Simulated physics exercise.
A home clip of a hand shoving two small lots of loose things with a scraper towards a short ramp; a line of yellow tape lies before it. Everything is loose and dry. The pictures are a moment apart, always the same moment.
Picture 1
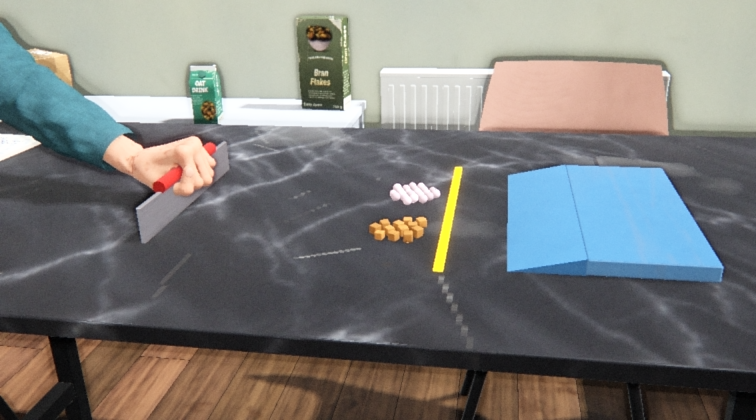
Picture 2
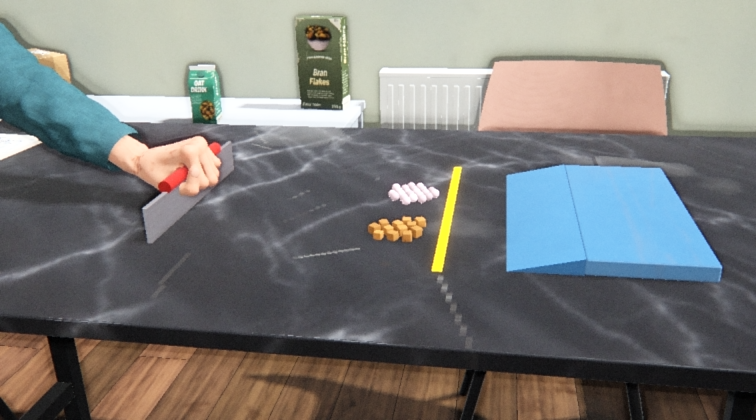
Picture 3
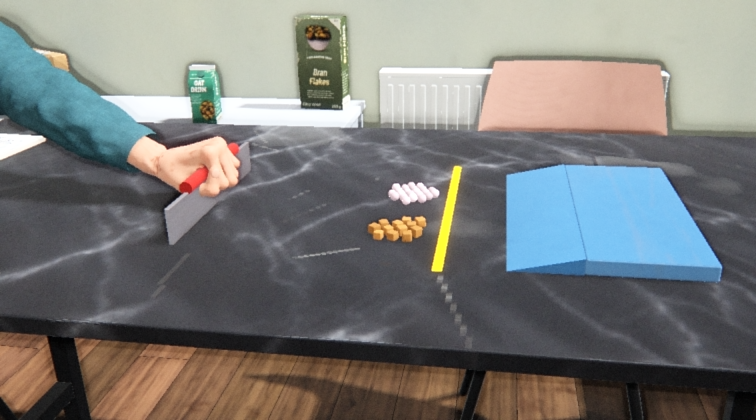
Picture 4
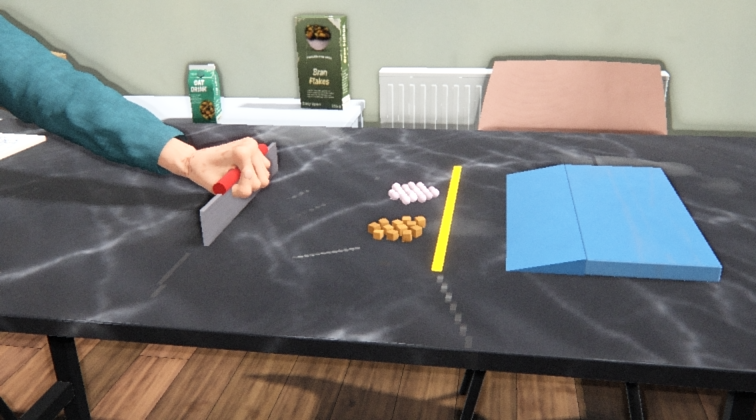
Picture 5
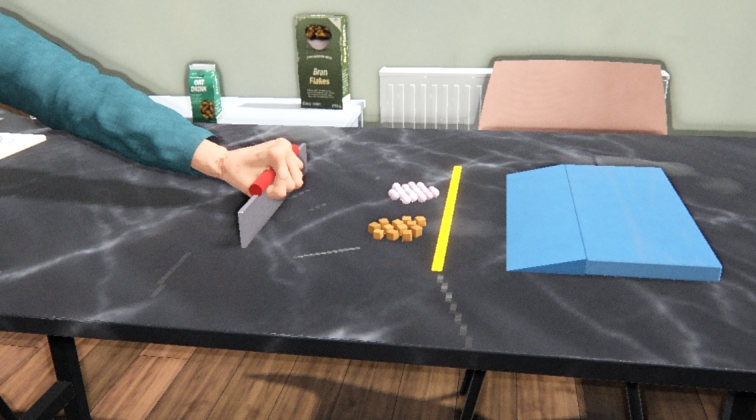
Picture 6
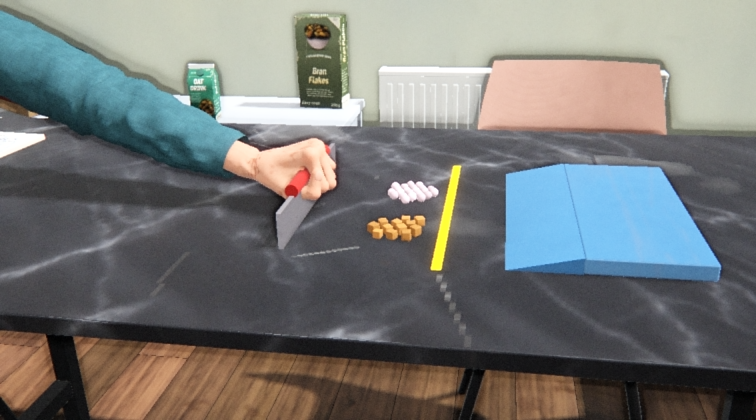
At the start, a hand holds a red-handled scraper still at the left of a dark marbled table, with small brown cubes and pale pieces lying before a yellow strip and a blue ramp. The hand then slides the scraper rightward, closing much of the gap, while both piles stay put.
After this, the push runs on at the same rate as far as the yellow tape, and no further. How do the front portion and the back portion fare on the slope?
The front portion comes up short and the back portion gets at least some up.
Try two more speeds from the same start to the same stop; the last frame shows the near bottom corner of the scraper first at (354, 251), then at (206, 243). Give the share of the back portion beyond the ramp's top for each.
Roughly 100 percent in the first try and roughly 0 percent in the second.
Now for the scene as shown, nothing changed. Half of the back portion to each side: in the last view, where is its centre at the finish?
Its centre settles around (704, 209).
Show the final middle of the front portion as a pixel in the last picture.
Around (507, 231).
Then, 0.14 s on from there, scraper still moving, near (393, 177); front portion the whole lot short of the ramp; back portion the whole lot short of the ramp.
Then, 0.29 s on from there, scraper stopped at the yellow tape; front portion the whole lot short of the ramp; back portion near a third on the ramp, near two thirds short of the ramp.
Then, 0.57 s on from there, scraper stopped at the yellow tape; front portion near a quarter on the ramp, the bulk short of the ramp; back portion near two thirds past the top, near a third on the ramp.
In the end, scraper stopped at the yellow tape; front portion none at all past the top, near a quarter on the ramp, the bulk short of the ramp; back portion all but a few past the top, a little short of the ramp.
